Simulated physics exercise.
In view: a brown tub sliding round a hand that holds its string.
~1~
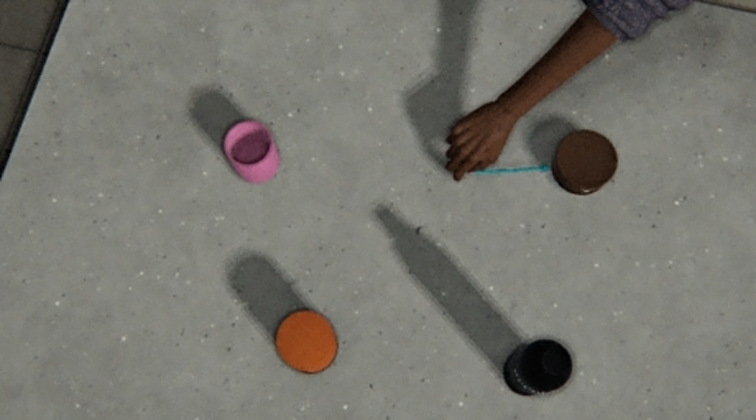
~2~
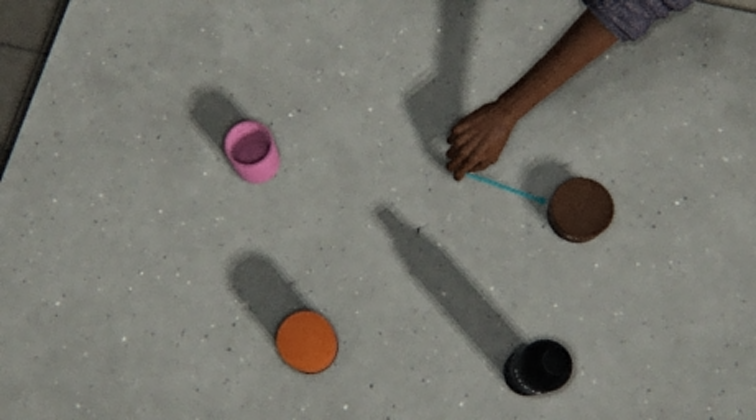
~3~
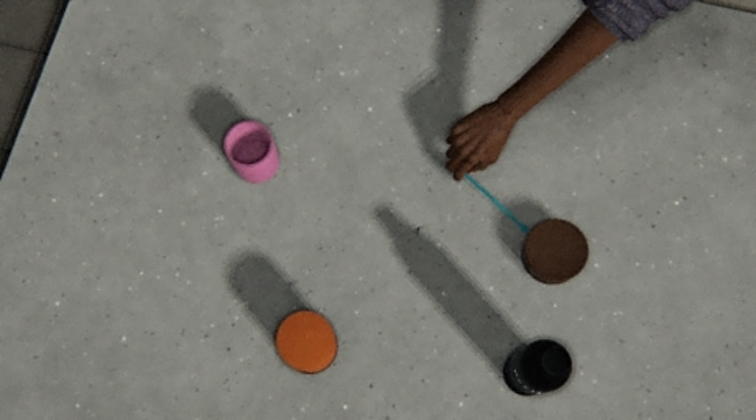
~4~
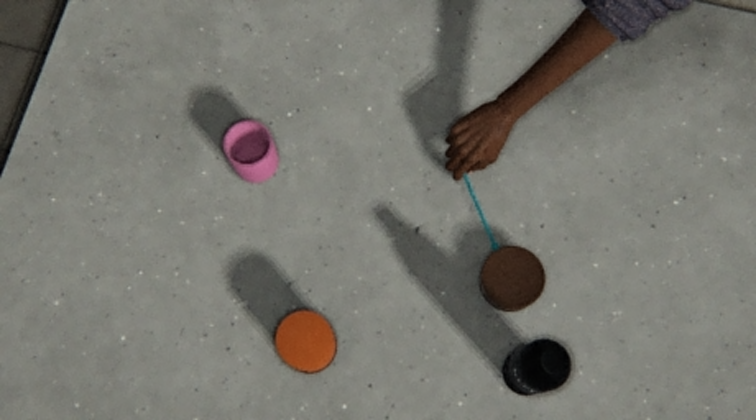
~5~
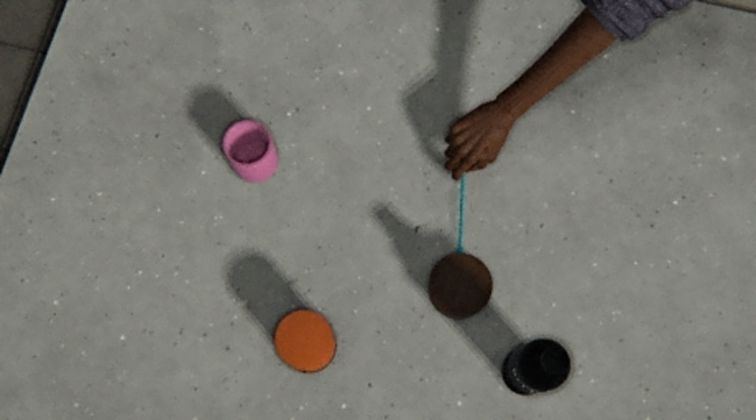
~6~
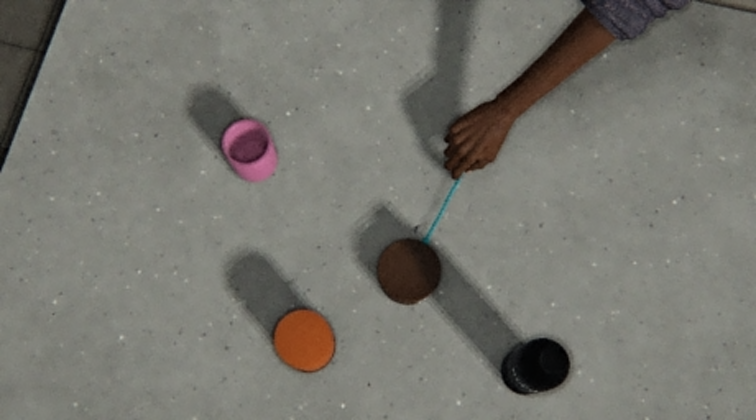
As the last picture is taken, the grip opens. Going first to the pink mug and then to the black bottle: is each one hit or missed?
First to last, the pink mug is hit, the black bottle is missed.
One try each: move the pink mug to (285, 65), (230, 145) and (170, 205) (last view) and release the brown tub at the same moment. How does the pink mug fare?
Position one: No contact; position two: Contact; position three: No contact.
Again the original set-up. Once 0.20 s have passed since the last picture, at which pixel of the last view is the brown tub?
Around (271, 175).
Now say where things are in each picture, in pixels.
The first frame shows brown tub (587, 159); pink mug (248, 143); black bottle (557, 361); orange jar (305, 340).
The second frame shows brown tub (583, 207).
The third frame shows brown tub (557, 249).
The fourth frame shows brown tub (513, 277).
The fifth frame shows brown tub (461, 284).
The sixth frame shows brown tub (409, 270); pink mug (246, 142); black bottle (555, 360); orange jar (303, 338); going round clockwise.
Then, 0.08 s on from there, tub near (328, 215).
Then, 0.20 s on from there, tub near (271, 175); pink mug pushed aside.
In the end, tub near (247, 160); pink mug pushed aside. The pink mug gets hit and the black bottle escapes it.
